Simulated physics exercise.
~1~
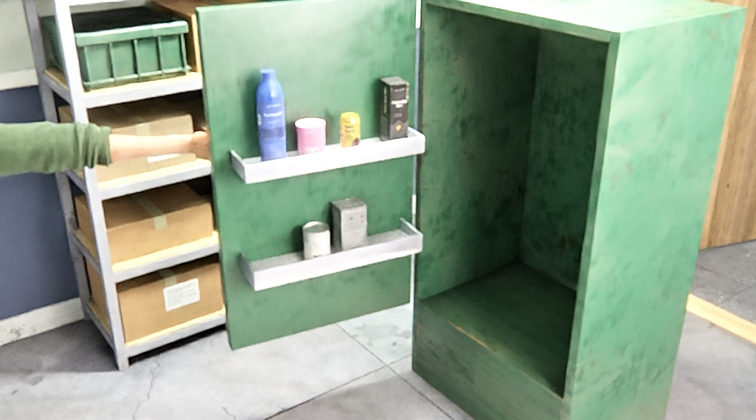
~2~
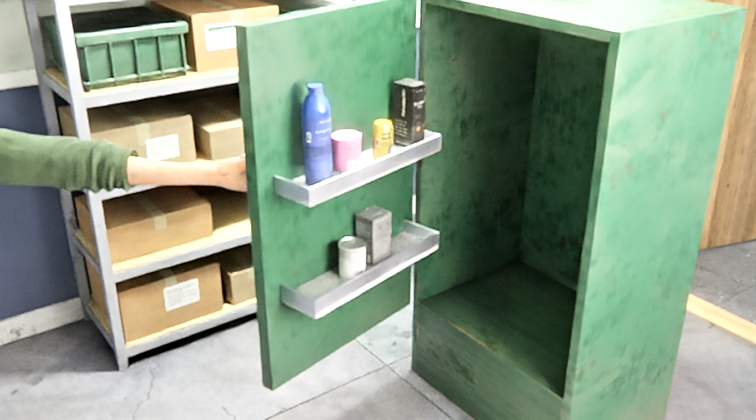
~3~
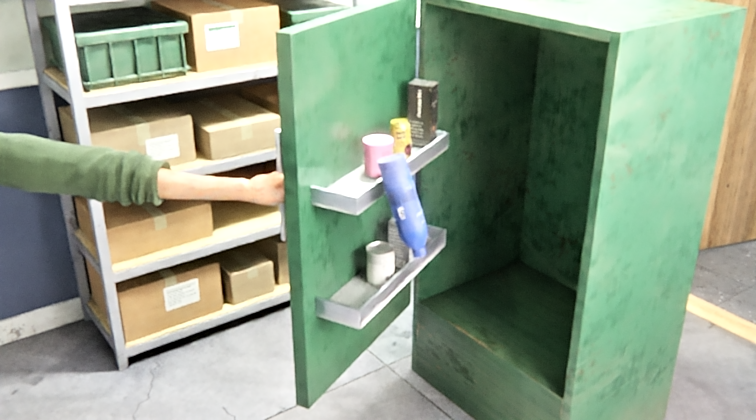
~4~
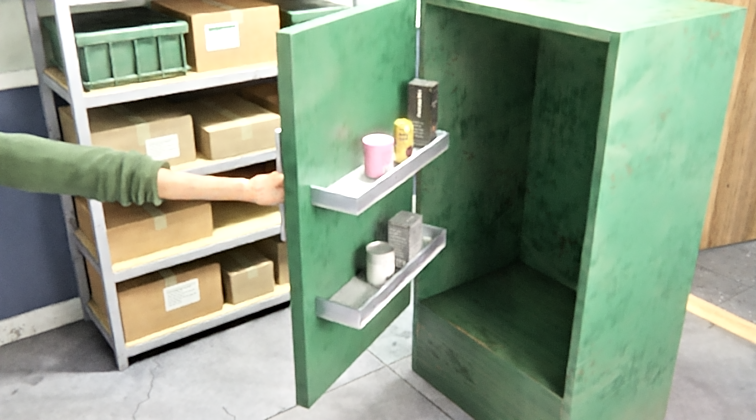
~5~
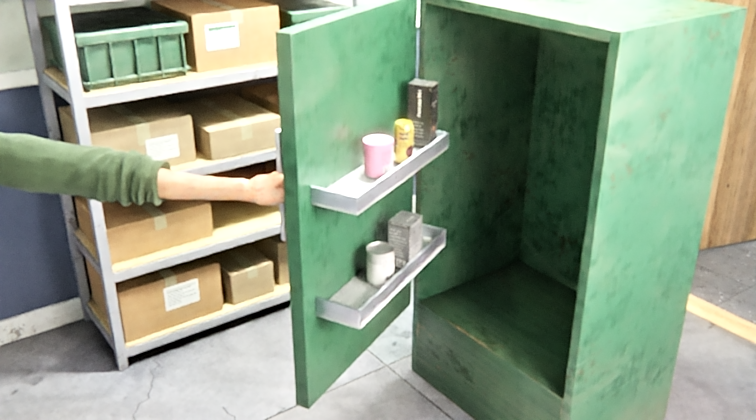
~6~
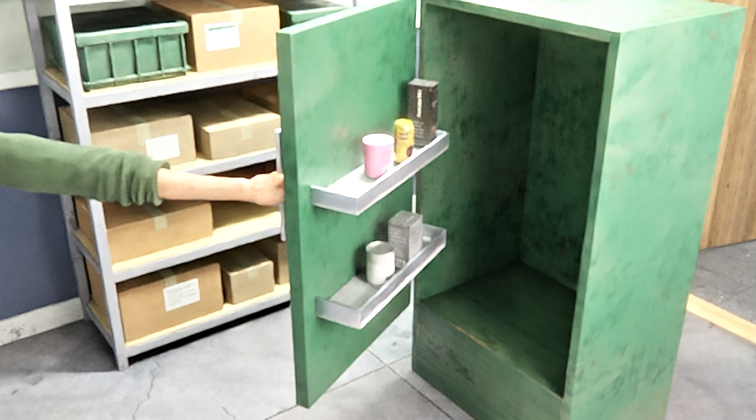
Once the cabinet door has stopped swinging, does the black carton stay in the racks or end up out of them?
The black carton stays in the racks, still standing near the hinge end of the upper one.
